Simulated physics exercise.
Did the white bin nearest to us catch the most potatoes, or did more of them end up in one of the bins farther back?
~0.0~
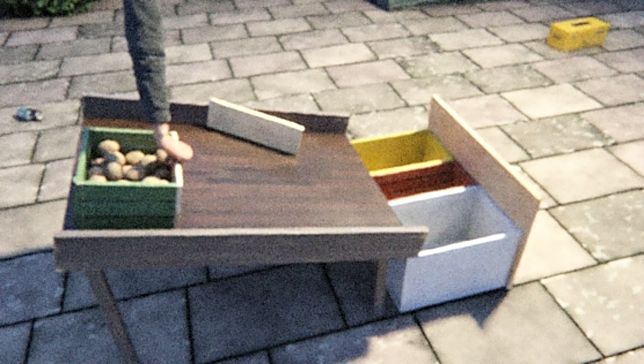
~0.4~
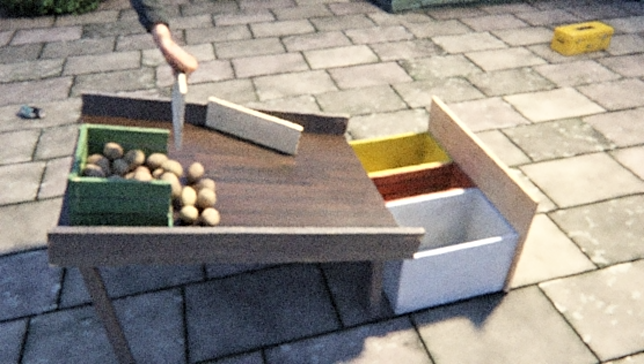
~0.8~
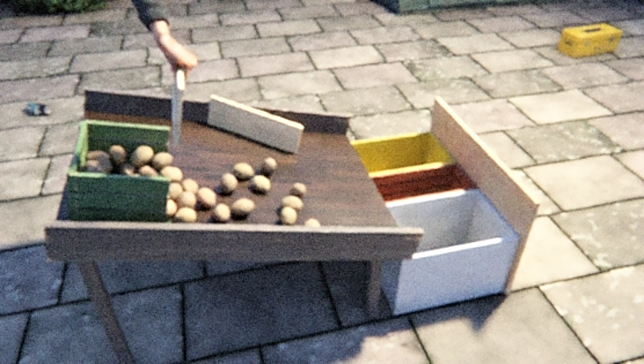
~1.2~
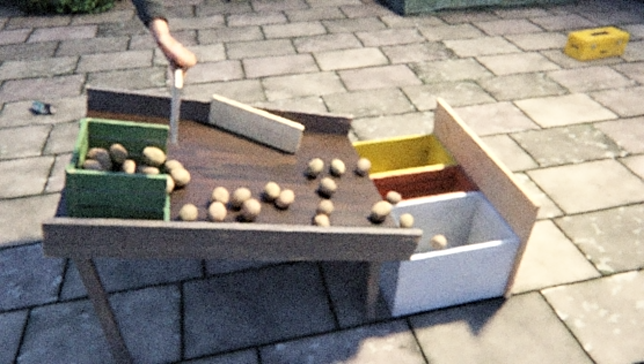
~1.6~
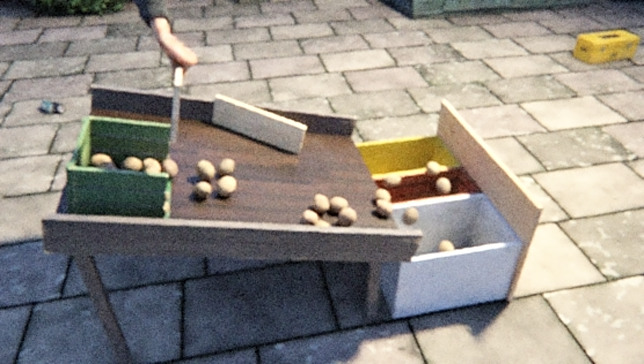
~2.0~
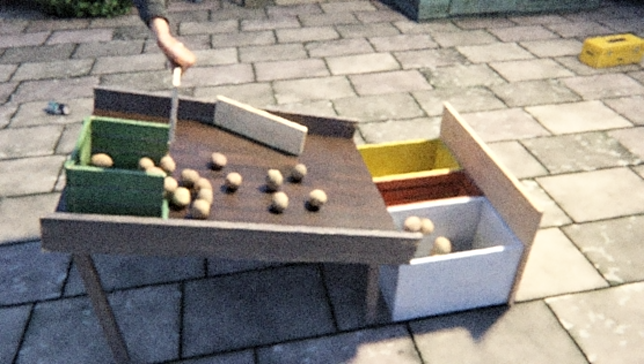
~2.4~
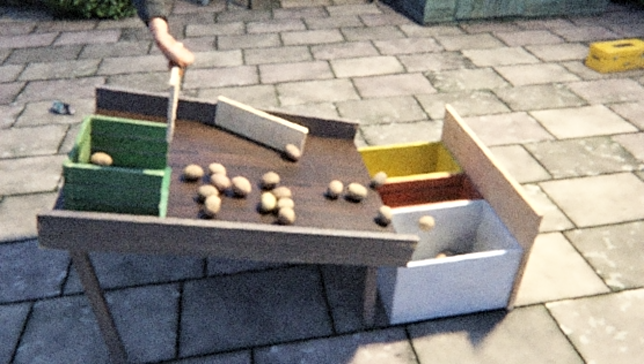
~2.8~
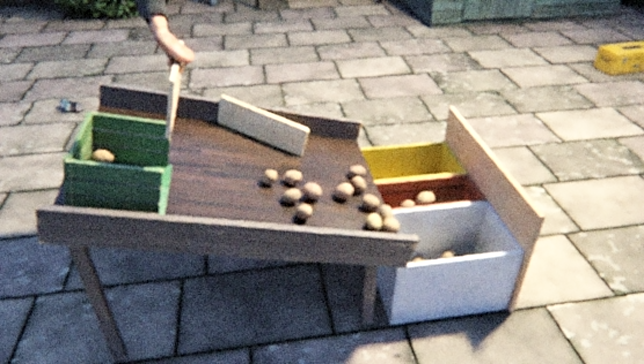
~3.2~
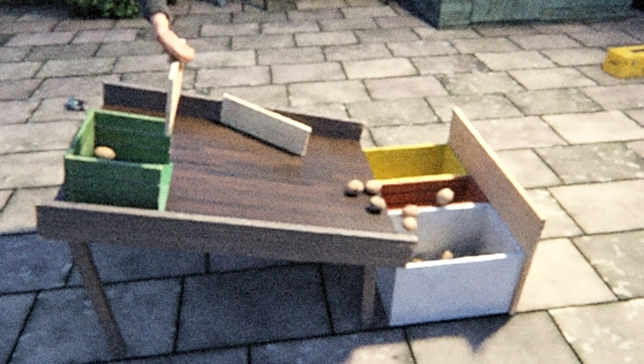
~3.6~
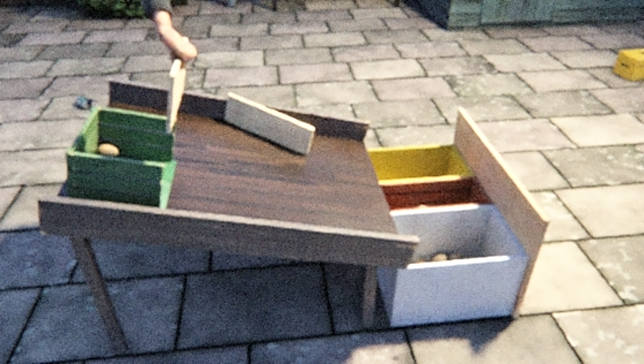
The white bin nearest to us caught the most potatoes. A smaller share dropped into the orange bin in the middle.
